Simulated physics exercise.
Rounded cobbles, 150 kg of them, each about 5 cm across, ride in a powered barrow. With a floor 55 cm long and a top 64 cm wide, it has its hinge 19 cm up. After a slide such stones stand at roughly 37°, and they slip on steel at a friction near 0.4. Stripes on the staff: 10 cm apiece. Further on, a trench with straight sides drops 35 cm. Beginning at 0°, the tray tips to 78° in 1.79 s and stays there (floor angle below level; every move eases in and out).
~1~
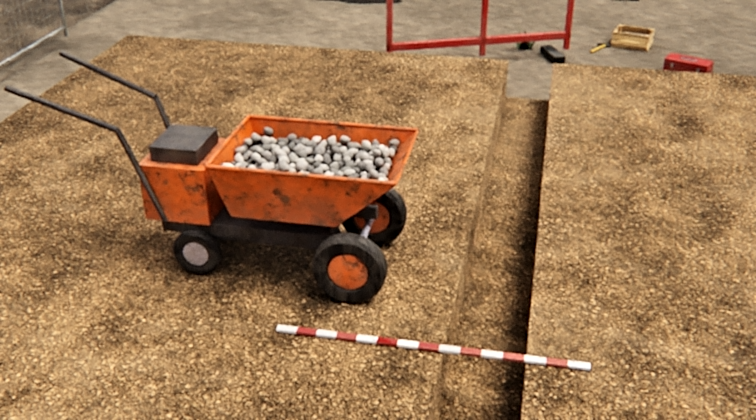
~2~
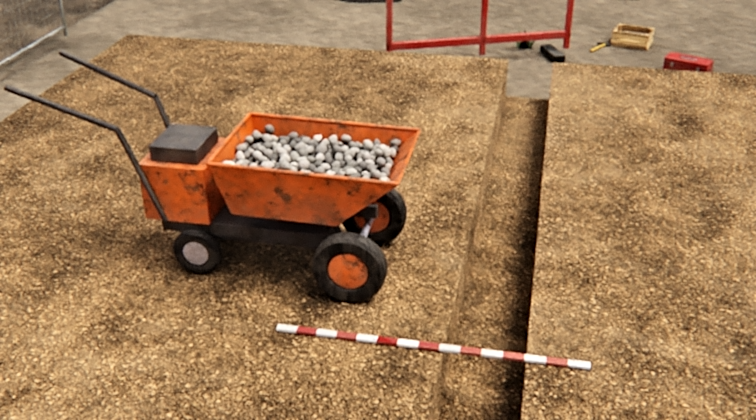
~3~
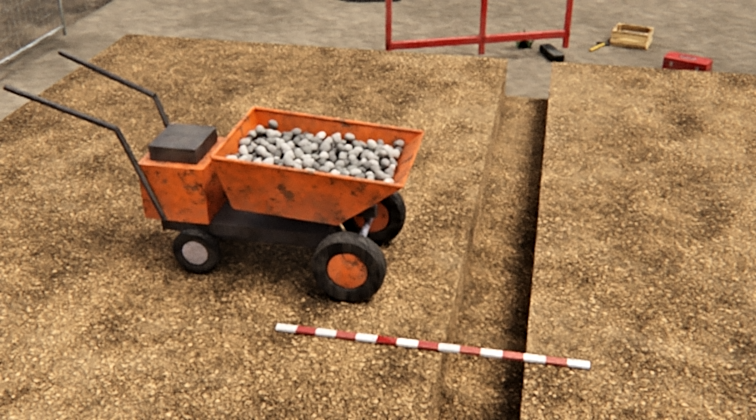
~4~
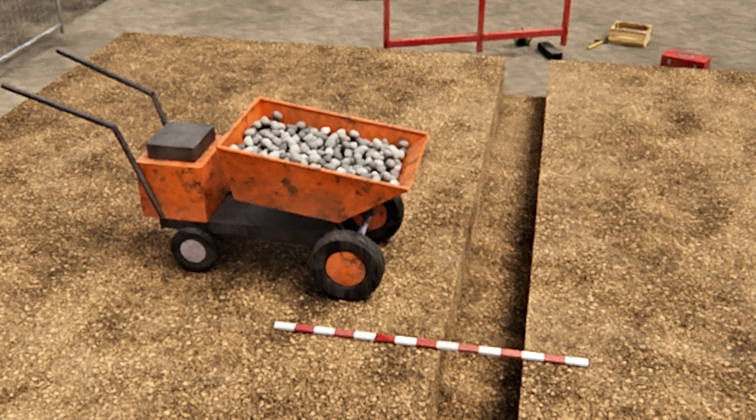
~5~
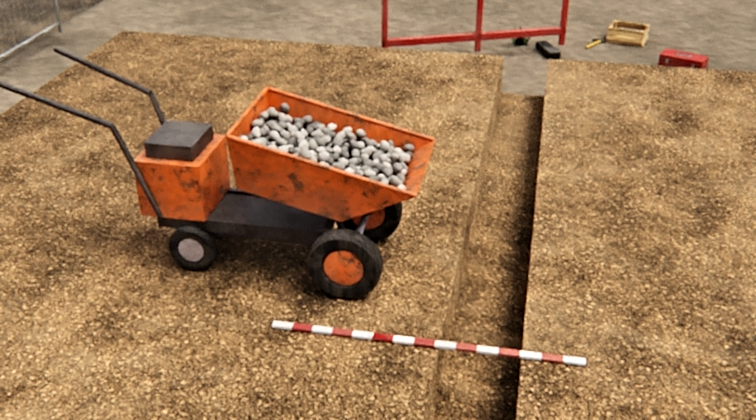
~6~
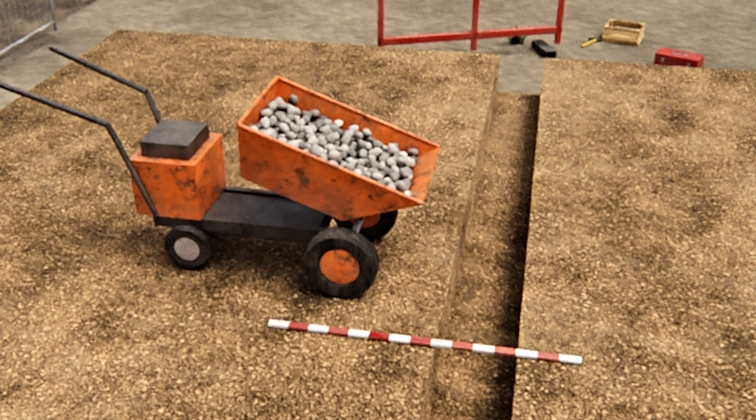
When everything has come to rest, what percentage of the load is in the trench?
About 99 per cent.
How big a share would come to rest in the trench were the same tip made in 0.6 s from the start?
Roughly 80 per cent.
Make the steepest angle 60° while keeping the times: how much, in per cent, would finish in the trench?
I'd guess some 95 in a hundred.
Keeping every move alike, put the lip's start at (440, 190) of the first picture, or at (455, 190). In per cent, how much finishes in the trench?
That gives roughly 50 per cent and roughly 15 per cent.
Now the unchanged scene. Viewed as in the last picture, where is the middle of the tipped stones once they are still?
Their centre sits close to (487, 320).
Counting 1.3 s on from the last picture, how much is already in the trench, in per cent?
Approx. 85 % of the load.
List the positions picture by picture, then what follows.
The first frame shows lip at (396, 184), floor tilted 0°, highest stones at (346, 151).
The second frame shows lip at (398, 184), floor tilted 1°, highest stones at (348, 150).
The third frame shows lip at (402, 187), floor tilted 4°, highest stones at (295, 139).
In the fourth frame, the tray is at 8°, its lip at (408, 190); the top of the load is at (268, 129).
The fifth frame shows lip at (416, 196), floor tilted 14°, highest stones at (271, 118).
The sixth frame shows lip at (422, 204), floor tilted 20°, highest stones at (279, 109).
Then, 0.7 s after the last picture the floor is at 66°, 96 % in the tray, 4 % in the trench; the foremost stones are at (482, 268).
Then, 1.3 s after the last picture the floor is at 78°, 14 % in the tray, 85 % in the trench, 1 % past the trench; the foremost stones are at (534, 298).
Then, 1.6 s after the last picture the floor is at 78°, 1 % in the tray, 99 % in the trench, 1 % past the trench; the foremost stones are at (562, 286).
Then, 3.6 s after the last picture the floor is at 78°, 0 % in the tray, 99 % in the trench, 1 % past the trench; the foremost stones are at (570, 287).
